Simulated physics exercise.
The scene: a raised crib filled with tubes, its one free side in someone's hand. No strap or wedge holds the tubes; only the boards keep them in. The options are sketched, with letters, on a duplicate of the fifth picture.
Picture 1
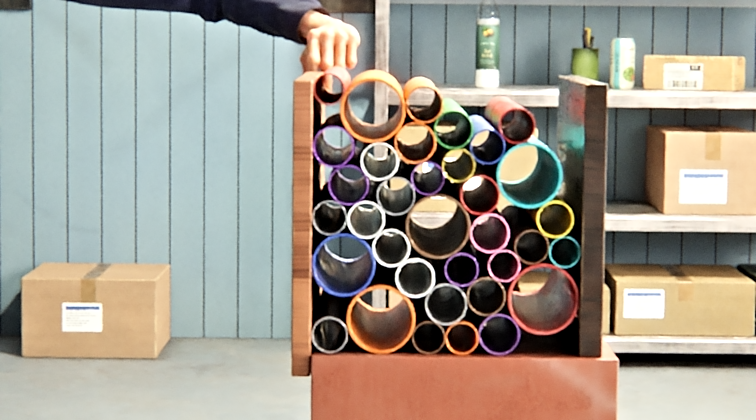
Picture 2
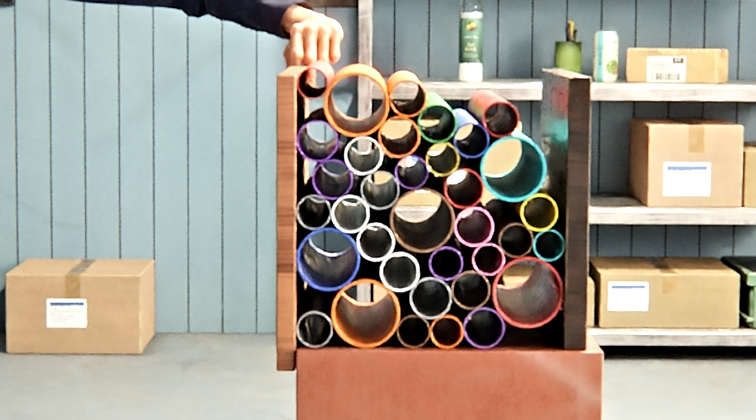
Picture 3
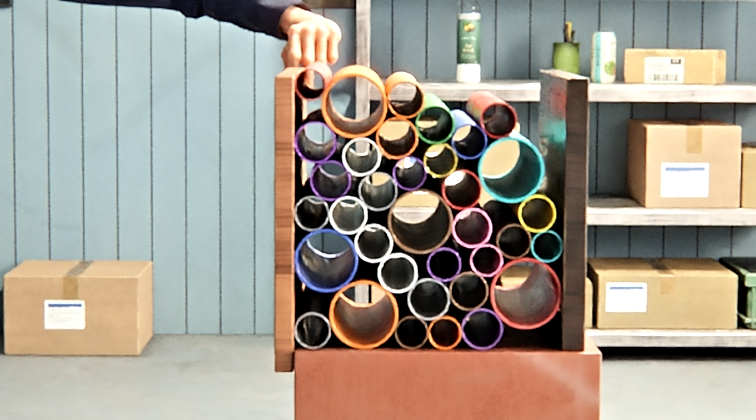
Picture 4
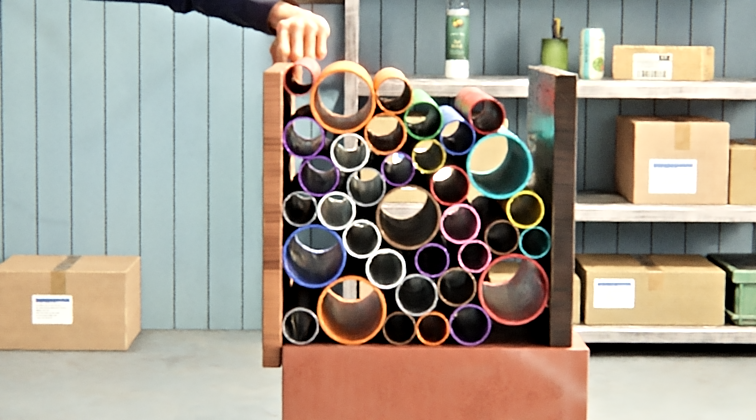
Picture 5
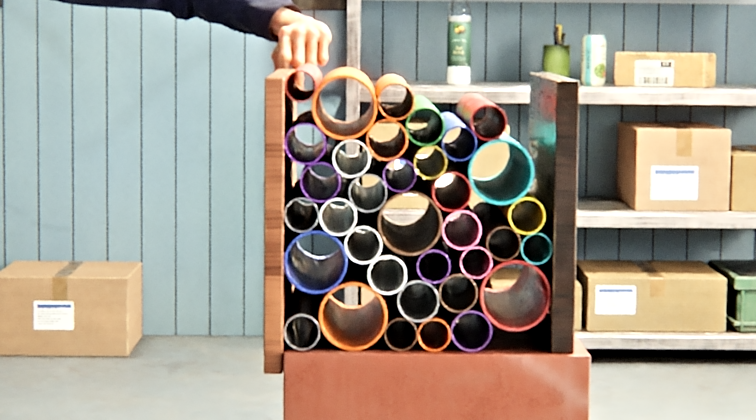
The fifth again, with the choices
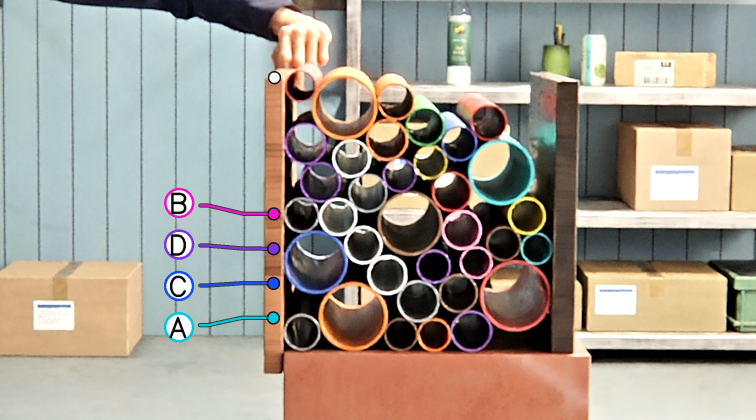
A hand gripping the left board of a raised crib packed with colourful tubes, the view shifting slightly while the tubes stay still.
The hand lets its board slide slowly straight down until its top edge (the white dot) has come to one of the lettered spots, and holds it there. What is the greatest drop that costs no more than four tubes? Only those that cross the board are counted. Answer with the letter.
Mark B is as low as it can go.
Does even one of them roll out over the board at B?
Yes.
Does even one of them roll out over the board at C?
At C: Yes.
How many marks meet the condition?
The number is one.
On the marked copy, A at (273, 318); B at (274, 214); C at (274, 284); D at (274, 249); the white dot at (275, 78).
With B. Early on, top of the board (284, 141).
Further on, top of the board (284, 211).
At the end, top of the board (284, 213), three out over the board.
As for the rest, A more than four out over the board; C more than four out over the board; D more than four out over the board.
